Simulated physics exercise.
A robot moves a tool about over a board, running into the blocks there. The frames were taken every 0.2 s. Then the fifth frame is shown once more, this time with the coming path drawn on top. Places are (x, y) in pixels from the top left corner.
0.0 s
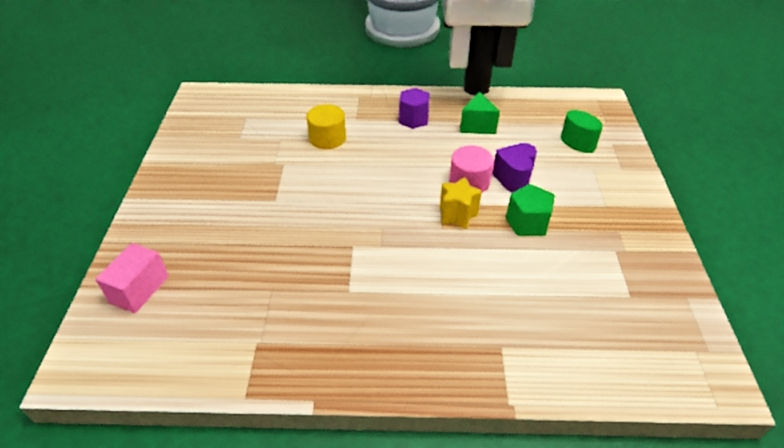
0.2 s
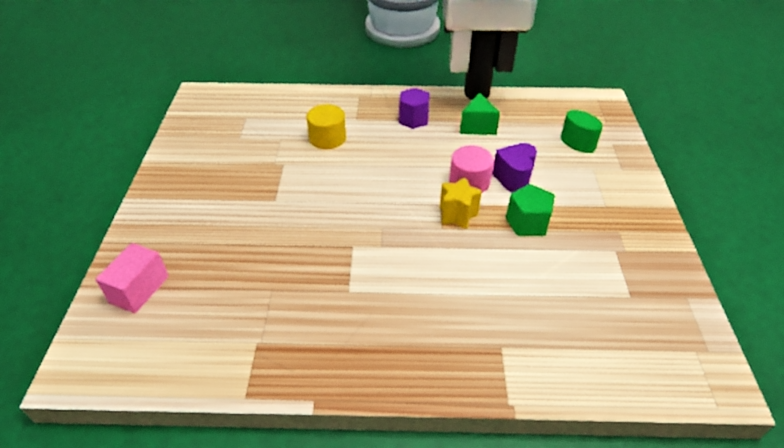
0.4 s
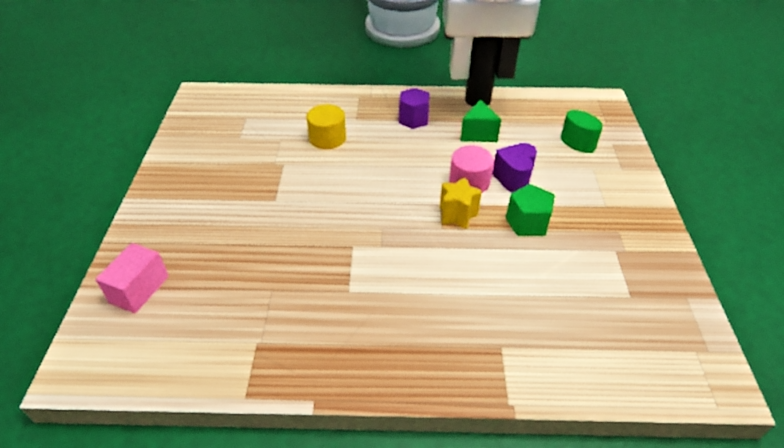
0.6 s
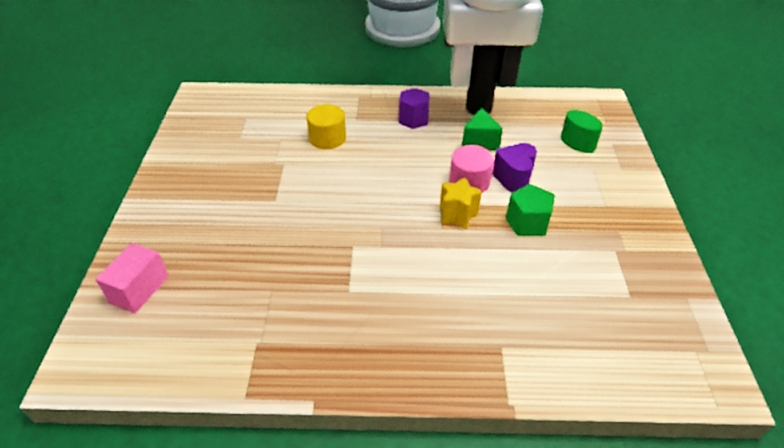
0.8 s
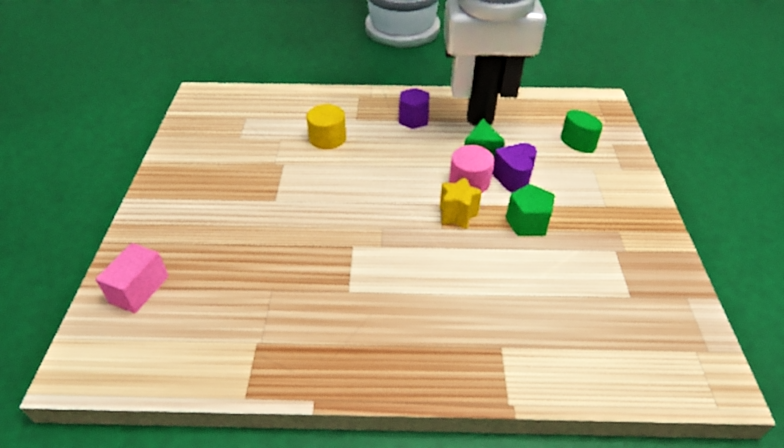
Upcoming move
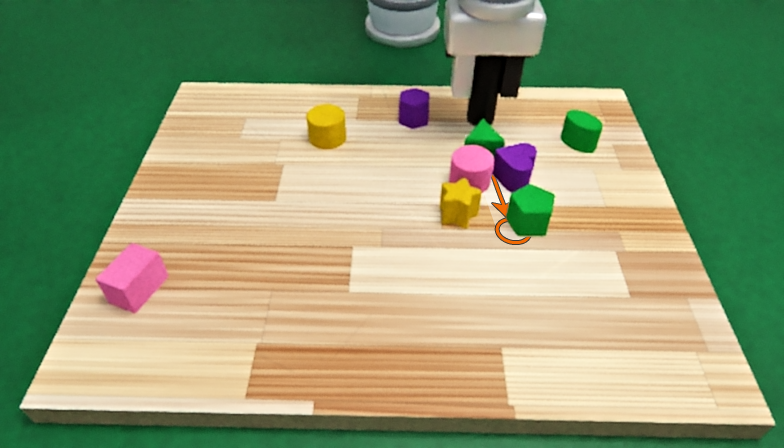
A robot arm pushes the green triangular block toward the pink and purple blocks.
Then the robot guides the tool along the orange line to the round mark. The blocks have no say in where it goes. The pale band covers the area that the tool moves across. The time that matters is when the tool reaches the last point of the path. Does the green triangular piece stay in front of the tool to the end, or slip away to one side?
The tool no longer has it in front.
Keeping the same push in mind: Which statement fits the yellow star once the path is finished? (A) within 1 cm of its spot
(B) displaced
Option B.
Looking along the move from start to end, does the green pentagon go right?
The answer is no.
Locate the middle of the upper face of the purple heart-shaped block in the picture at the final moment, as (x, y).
My prediction: (542, 176).
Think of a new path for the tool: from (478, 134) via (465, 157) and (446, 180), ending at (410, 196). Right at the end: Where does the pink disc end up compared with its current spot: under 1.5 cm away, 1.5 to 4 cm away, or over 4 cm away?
Verdict: More than 4 cm.
Drawn move, from (478, 134) to (513, 231).
The first path, step by step. One third of the way, tool (491, 149); yellow star (453, 207); pink disc (461, 178); green triangular piece (479, 159), turned 45° clockwise; purple heart-shaped block (520, 161), turned 30° anticlockwise.
Two thirds of the way, tool (503, 180); yellow star (445, 213), turned 45° anticlockwise; pink disc (448, 186); green triangular piece (485, 184), turned 100° clockwise; purple heart-shaped block (538, 174), turned 50° anticlockwise; green pentagon (537, 201).
At the end, tool (517, 216); yellow star (444, 213), turned 45° anticlockwise; pink disc (448, 186); green triangular piece (485, 200), turned 145° clockwise; purple heart-shaped block (542, 176), turned 70° anticlockwise; green pentagon (556, 217), turned 25° anticlockwise.
